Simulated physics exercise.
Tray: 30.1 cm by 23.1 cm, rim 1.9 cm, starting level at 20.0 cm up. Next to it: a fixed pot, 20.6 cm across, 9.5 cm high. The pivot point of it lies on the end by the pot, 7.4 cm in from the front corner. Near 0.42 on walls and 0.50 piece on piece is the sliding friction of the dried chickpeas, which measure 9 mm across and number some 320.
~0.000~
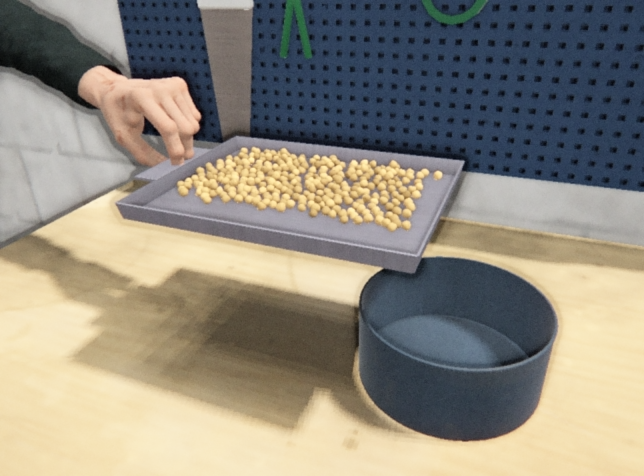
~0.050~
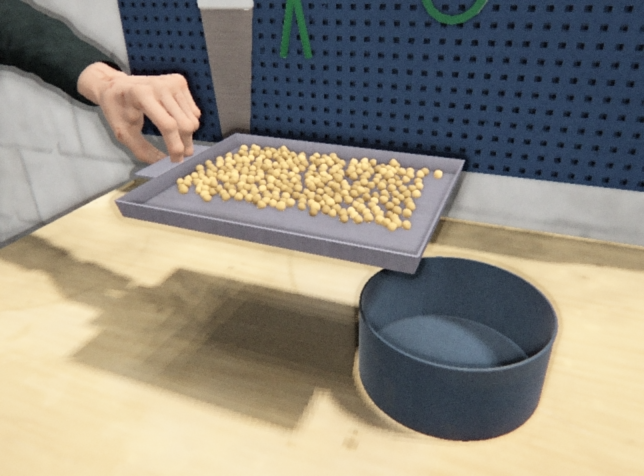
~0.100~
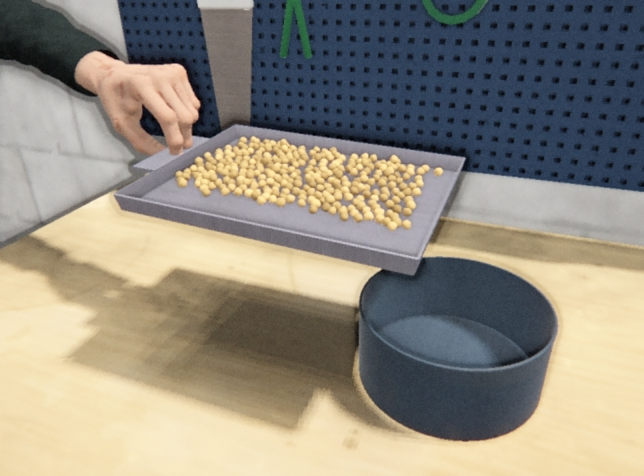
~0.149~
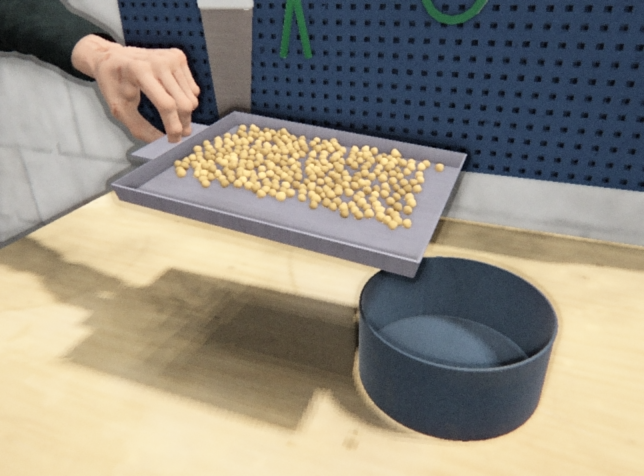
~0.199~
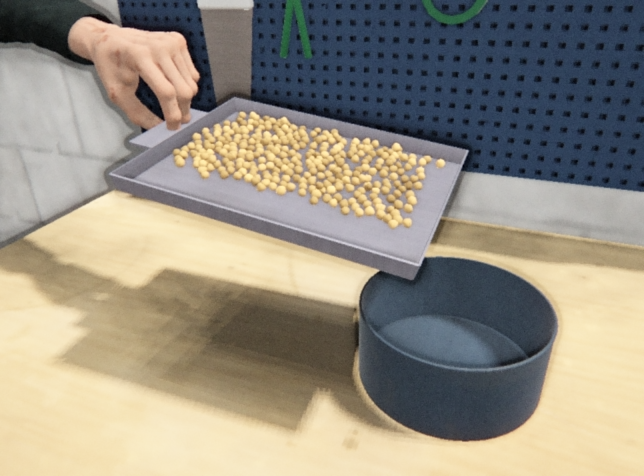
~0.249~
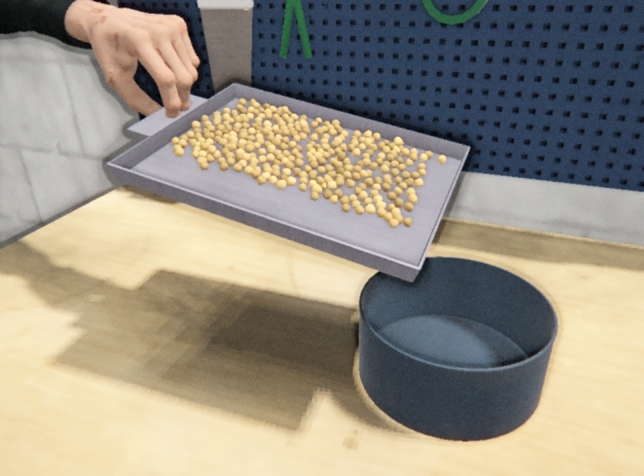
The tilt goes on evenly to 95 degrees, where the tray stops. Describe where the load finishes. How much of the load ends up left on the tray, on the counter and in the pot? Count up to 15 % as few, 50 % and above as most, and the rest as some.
My estimate: Tray few, counter most, pot some.
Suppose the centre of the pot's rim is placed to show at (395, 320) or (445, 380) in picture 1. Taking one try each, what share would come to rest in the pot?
Around 70 per cent, then around 95 per cent.
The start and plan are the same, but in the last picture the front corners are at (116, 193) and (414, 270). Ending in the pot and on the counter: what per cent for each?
In the pot: 10 per cent; on the counter: 85 per cent.
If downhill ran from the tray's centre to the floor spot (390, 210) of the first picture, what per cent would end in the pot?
75 %.
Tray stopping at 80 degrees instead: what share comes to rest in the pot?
Roughly 5 %.
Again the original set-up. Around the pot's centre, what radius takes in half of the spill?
About 18 centimetres.
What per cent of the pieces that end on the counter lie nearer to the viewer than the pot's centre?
Roughly 100 per cent.
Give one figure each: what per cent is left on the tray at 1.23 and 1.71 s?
Sequence: 75; 20.
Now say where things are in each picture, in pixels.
The first picture shows tray tilt 0 degrees, front corners at (120, 202) and (415, 253); middle of the pieces at (297, 180); pot at (455, 304).
The second picture shows tray tilt 1 degrees, front corners at (120, 200) and (415, 254); middle of the pieces at (297, 178).
The third picture shows tray tilt 3 degrees, front corners at (118, 193) and (415, 256); middle of the pieces at (297, 173).
The fourth picture shows tray tilt 6 degrees, front corners at (116, 183) and (416, 259), lowest corner right front; middle of the pieces at (297, 165).
The fifth picture shows tray tilt 9 degrees, front corners at (115, 173) and (416, 262), lowest corner right front; middle of the pieces at (297, 157).
The sixth picture shows tray tilt 12 degrees, front corners at (113, 163) and (416, 265), lowest corner right front; middle of the pieces at (298, 149); pot at (455, 304). The tray's pace is about 65 degrees a second.
After 0.84 s, tilt 51 degrees; the tray holds 100 %, the pot 0 %.
Then, at 1.23 s, tilt 77 degrees; the tray holds 75 %, the pot 0 %.
After 1.71 s, tilt 95 degrees; the tray holds 20 %, the pot 5 %.
At rest (2.7 s), tray 0 %, counter 65 %, pot 35 %.
